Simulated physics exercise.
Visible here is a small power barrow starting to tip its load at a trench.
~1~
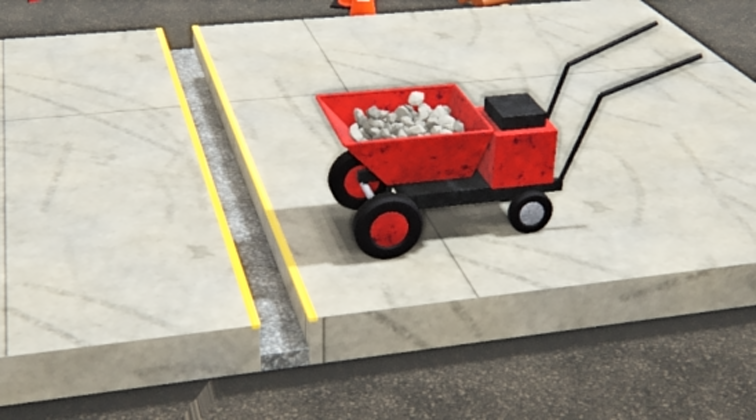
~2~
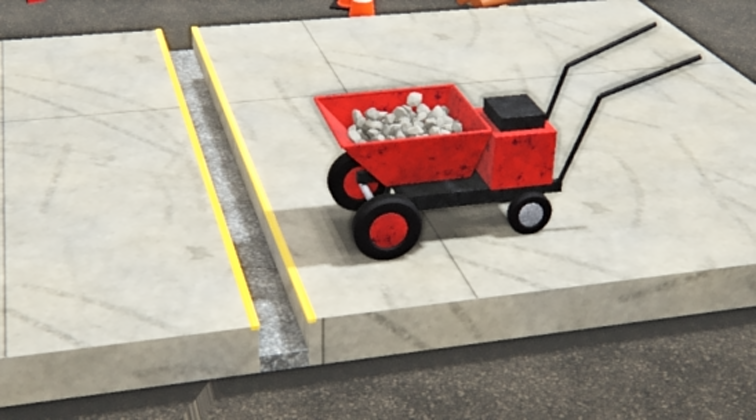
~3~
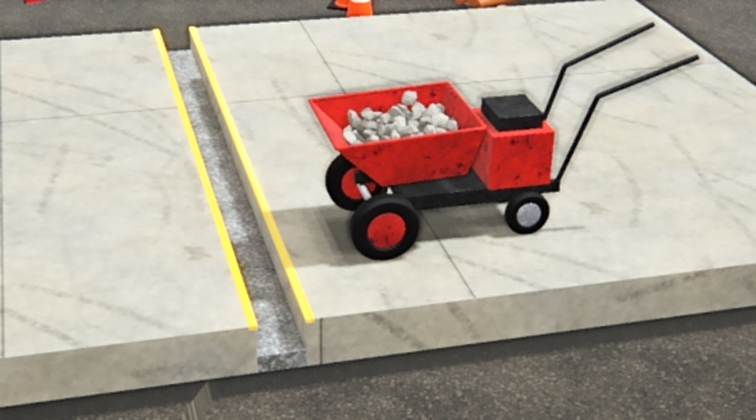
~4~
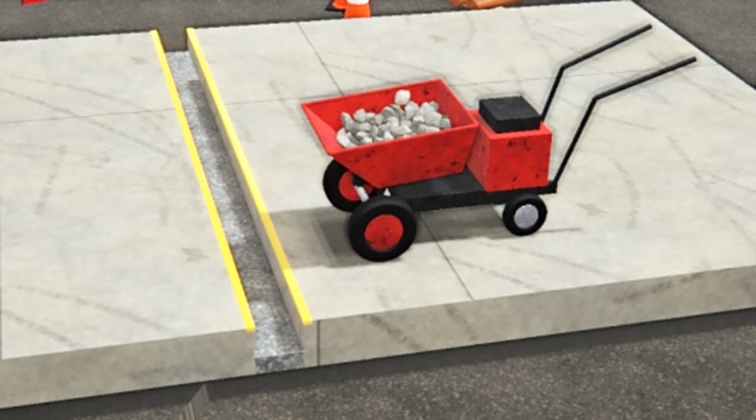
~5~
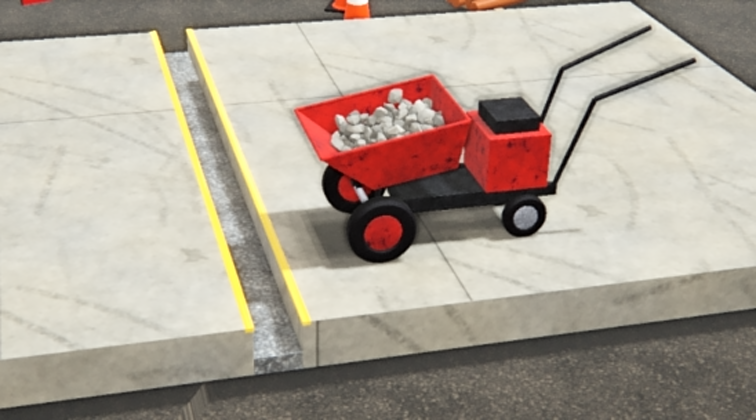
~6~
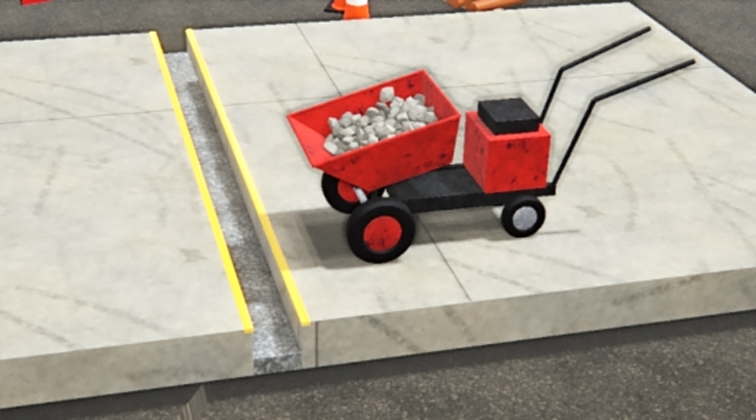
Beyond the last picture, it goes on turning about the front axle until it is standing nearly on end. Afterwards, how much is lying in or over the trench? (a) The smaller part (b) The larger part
(b) The larger part.
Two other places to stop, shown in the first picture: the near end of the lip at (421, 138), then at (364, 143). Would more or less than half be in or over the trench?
Well, parked at the first spot it'd be short of the halfway mark, and at the second it'd be past the halfway mark.
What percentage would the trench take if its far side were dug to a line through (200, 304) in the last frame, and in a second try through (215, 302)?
About 100 and 100 per cent.
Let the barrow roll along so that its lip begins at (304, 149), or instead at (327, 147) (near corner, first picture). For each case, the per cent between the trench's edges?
Approximately 0 per cent and 60 per cent, in that order.
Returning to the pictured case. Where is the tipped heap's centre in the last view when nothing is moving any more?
Near pixel (246, 257).
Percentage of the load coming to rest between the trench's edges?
I'd put that share near 75 per cent.
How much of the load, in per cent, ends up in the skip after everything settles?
About 15 in a hundred.
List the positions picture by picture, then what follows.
Lip of the skip (344, 145), level; top of the load (410, 125), broken stones; first edge of the trench (302, 289); far edge (247, 296), the trench under half as wide as the skip, and about half as deep as wide, in the first frame.
Lip of the skip (342, 147), level; top of the load (406, 127), in the second frame.
Lip of the skip (337, 149), tipped barely; top of the load (416, 128), in the third frame.
Lip of the skip (329, 154), tipped a little; top of the load (413, 126), in the fourth frame.
Lip of the skip (322, 159), tipped a little; top of the load (407, 124), in the fifth frame.
Lip of the skip (314, 166), tipped clearly; top of the load (399, 123); first edge of the trench (294, 293); far edge (239, 299), in the sixth frame.
Just after the last frame, skip tipped steeply; every one in the skip.
A moment on, skip tipped steeply; almost all in the skip; about a tenth in or heaped over the trench.
Further on, skip tipped right over; roughly a quarter in the skip; roughly two thirds in or heaped over the trench; about a tenth beyond it.
When it is over, skip tipped right over; about a tenth in the skip; the larger part in or heaped over the trench; about a tenth beyond it.
